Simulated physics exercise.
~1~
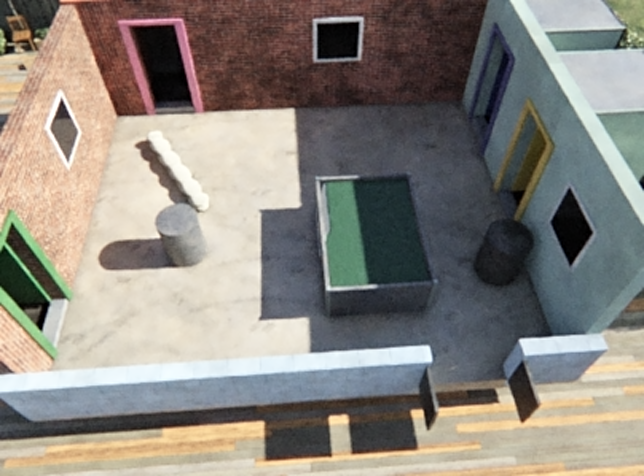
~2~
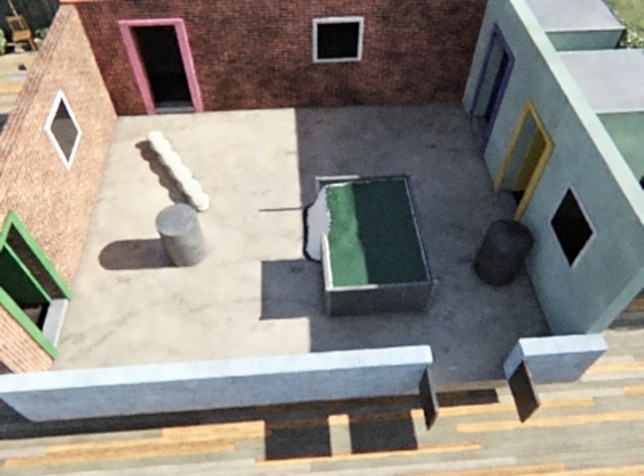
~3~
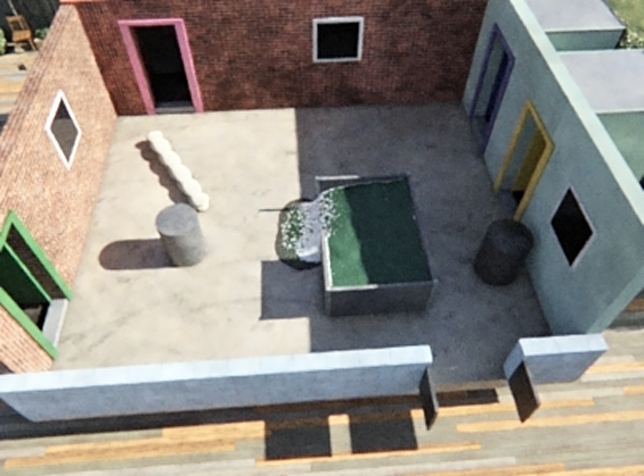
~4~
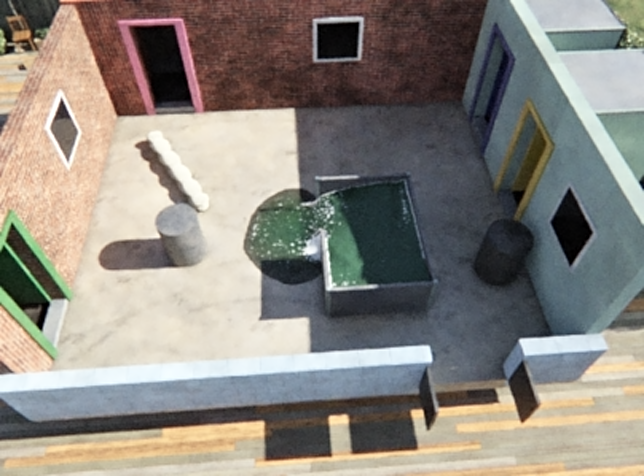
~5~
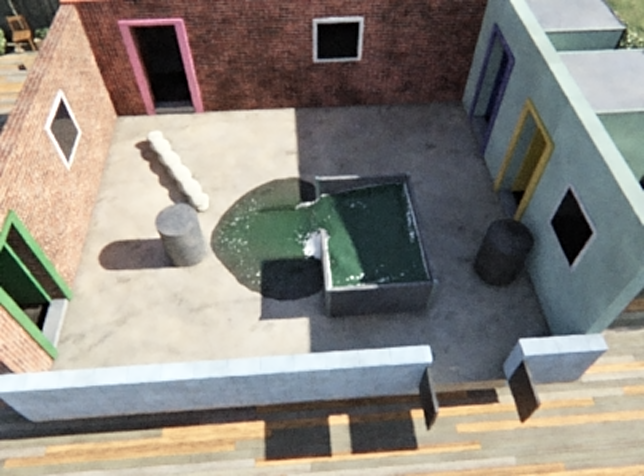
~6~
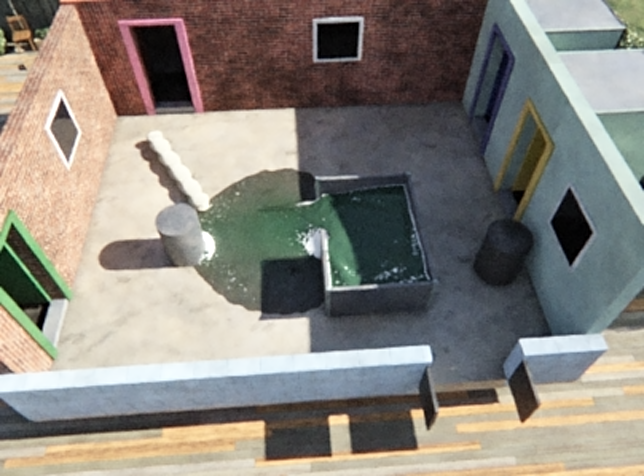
Green water burst through the left side of an open tank in a walled yard, foamed onto the paved floor, and spread leftward in a widening pool until it reached a grey cylinder.
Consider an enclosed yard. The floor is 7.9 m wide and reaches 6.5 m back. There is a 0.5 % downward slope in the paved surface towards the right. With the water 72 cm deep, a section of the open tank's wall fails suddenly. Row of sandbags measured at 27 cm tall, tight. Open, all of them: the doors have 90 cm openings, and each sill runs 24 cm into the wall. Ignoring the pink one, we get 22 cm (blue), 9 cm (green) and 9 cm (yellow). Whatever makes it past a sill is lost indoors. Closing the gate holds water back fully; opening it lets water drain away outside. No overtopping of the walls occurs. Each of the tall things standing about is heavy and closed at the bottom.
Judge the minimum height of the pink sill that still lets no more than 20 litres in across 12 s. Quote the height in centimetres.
My estimate is 19 cm.
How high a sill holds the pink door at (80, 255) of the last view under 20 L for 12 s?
Around 9.5 cm would do it.
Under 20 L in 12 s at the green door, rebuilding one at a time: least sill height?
Green: Roughly 10.5 cm.
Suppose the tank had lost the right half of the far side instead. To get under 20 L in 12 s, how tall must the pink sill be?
In that case about 6.5 cm.
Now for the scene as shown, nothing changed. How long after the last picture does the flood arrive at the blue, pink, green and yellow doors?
Times: Blue 6.5 s, pink 1.3 s, green 0.9 s, yellow 8.0 s.
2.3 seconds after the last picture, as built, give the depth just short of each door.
At the blue door the depth is 0 cm, at pink 23 cm, at green 12 cm and at yellow 0 cm.
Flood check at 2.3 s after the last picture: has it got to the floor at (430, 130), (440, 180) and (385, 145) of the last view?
In the order asked: Untouched, untouched, untouched.
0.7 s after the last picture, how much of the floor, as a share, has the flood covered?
Approximately 25 %.
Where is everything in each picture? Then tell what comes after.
In the first picture, still water, 72 cm deep, in the open tank at (371, 230); the pink door at (165, 75) is dry.
In the second picture, the gap is at (322, 225), the front 0.3 m out at (306, 253); the back of the open tank holds 72 cm.
In the third picture, the gap is at (322, 225), the front 0.8 m out at (279, 247); the back of the open tank holds 72 cm.
In the fourth picture, water pours out at (322, 226) and has run 1.3 m, to (249, 251); about 8 cm deep outside, 70 cm at the back.
In the fifth picture, the front is at (216, 248), 1.9 m from the gap at (322, 226); 3.8 m2 of floor is wet, 62 cm left at the back.
In the sixth picture, water pours out at (322, 226) and has run 2.5 m, to a hidden place; about 5 cm deep outside, 60 cm at the back; the pink door at (165, 75), 4.8 m from the gap, is still 2.8 m from the nearest water.
Then, 0.7 s after the last picture water covers 25 % of the floor, deepest (36 cm) near (311, 222); it has not reached the pink door.
Then, 2.3 s after the last picture water covers 45 % of the floor, deepest (28 cm) near (126, 116); 23 cm at the pink door, 29 litres in over its 15 cm sill.
Then, 11.3 s after the last picture water covers 95 % of the floor, deepest (10 cm) near (275, 380); 5 cm at the pink door, 56 litres in over its 15 cm sill.
At the pink door as built, the water peaked near 24 cm, 1.9 s after the last picture.
Run again over the same 12 s with other heights there, 41 litres in over 16.5 cm, 8 litres over 22.5 cm. The limit of 20 litres is kept from about 19 cm up.
